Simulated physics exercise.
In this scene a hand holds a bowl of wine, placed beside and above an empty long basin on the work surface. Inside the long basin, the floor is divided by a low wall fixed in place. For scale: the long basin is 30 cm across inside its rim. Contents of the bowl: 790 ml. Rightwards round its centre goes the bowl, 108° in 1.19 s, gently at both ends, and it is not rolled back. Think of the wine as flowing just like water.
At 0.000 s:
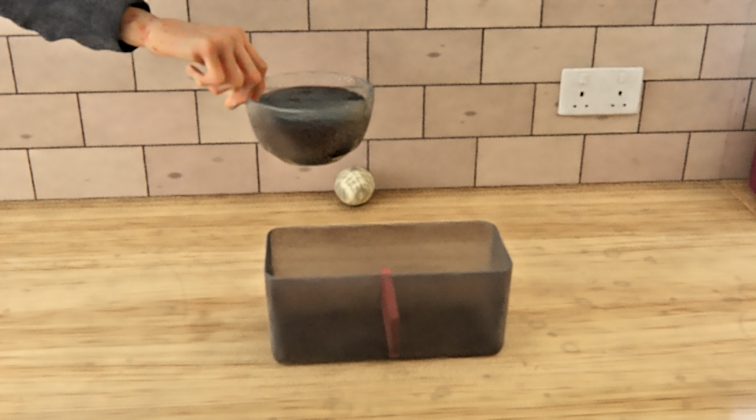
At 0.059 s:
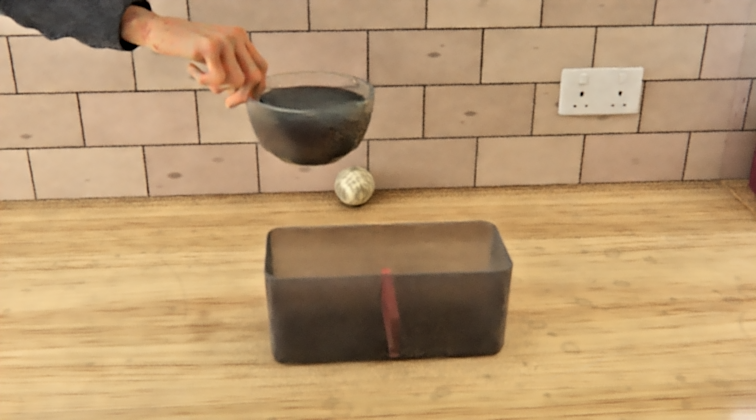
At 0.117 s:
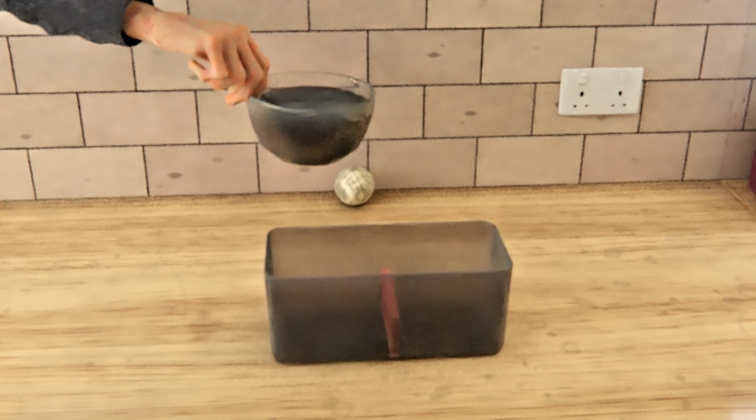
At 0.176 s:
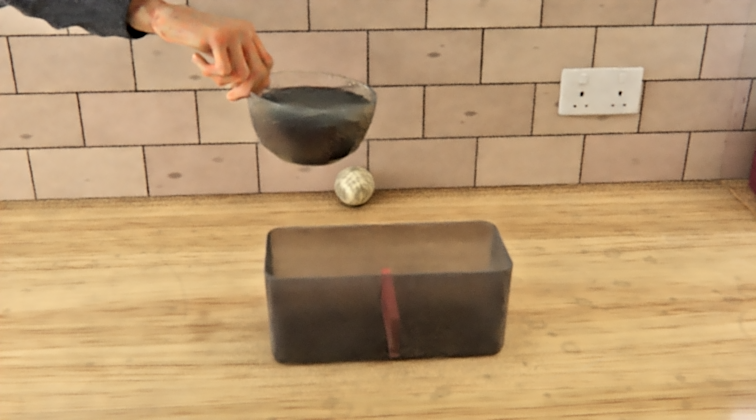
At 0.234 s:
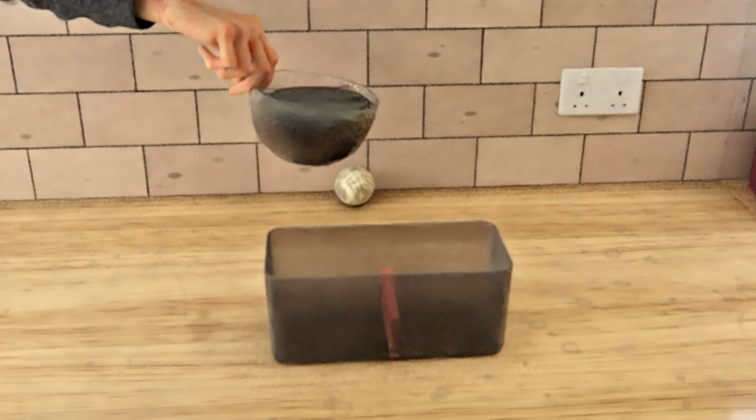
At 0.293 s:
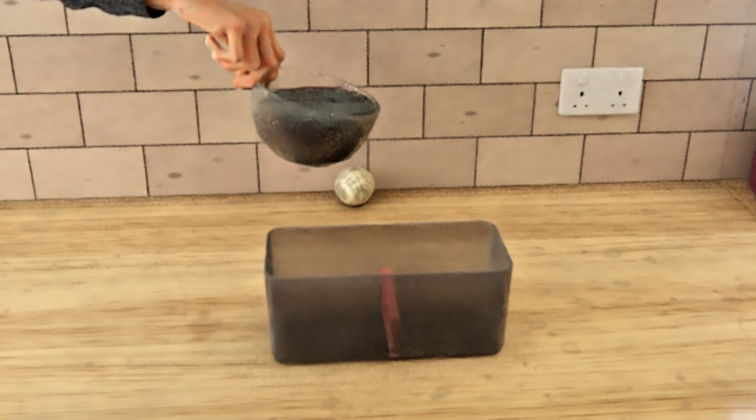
At the start, a hand holds a clear bowl of dark wine level above an empty, smoky-grey long basin with a reddish strip, near a small ball on a wooden work surface. The hand then slowly tilts the bowl slightly rightwards, while the basin and ball stay still.
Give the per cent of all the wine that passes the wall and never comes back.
I would say 88 percent.
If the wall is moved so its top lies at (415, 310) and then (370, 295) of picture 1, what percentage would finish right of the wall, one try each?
Respectively close to 60 and 95 %.
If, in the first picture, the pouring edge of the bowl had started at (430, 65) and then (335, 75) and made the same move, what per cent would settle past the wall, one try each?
It comes to 75 per cent, and then 65 per cent.
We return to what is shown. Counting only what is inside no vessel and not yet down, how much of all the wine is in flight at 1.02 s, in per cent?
Around 10 percent of it is airborne.
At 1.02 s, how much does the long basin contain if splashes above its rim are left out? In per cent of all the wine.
88 %, more or less.
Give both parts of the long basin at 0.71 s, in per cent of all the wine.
Left roughly 1 per cent, right roughly 18.
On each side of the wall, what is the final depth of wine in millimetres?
Final levels - left approx 4 mm, right approx 40 mm.
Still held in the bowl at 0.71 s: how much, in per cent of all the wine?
Roughly 44 %.
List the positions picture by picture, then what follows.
In the first frame, it leans 0°; its right rim is at (373, 91); the wine meets the walls at (249, 103) and (370, 100); the long basin's rim runs from (267, 254) to (503, 245); the wall's top is at (390, 293).
In the second frame, it leans 1°; its right rim is at (373, 91); the wine meets the walls at (250, 103) and (370, 101).
In the third frame, it leans 3°; its right rim is at (374, 93); the wine meets the walls at (250, 102) and (371, 102).
In the fourth frame, it leans 6°; its right rim is at (376, 97); the wine meets the walls at (252, 102) and (372, 102).
In the fifth frame, it leans 10°; its right rim is at (377, 101); the wine meets the walls at (253, 103) and (374, 103).
In the sixth frame, it leans 15°; its right rim is at (379, 107); the wine meets the walls at (255, 103) and (377, 102).
After 0.71 s the tilt is 70° and 44 per cent is still to pour, 1 is left of the wall and 17 right of it.
After 1.02 s the tilt is 103° and 3 per cent is still to pour, 5 is left of the wall and 83 right of it.
After 1.34 s the tilt is 108° and 0 per cent is still to pour, 11 is left of the wall and 88 right of it.
After 1.69 s the tilt is 108° and 0 per cent is still to pour, 11 is left of the wall and 88 right of it.
In the end 11 per cent lies left of the wall, 88 right of it and 1 outside.
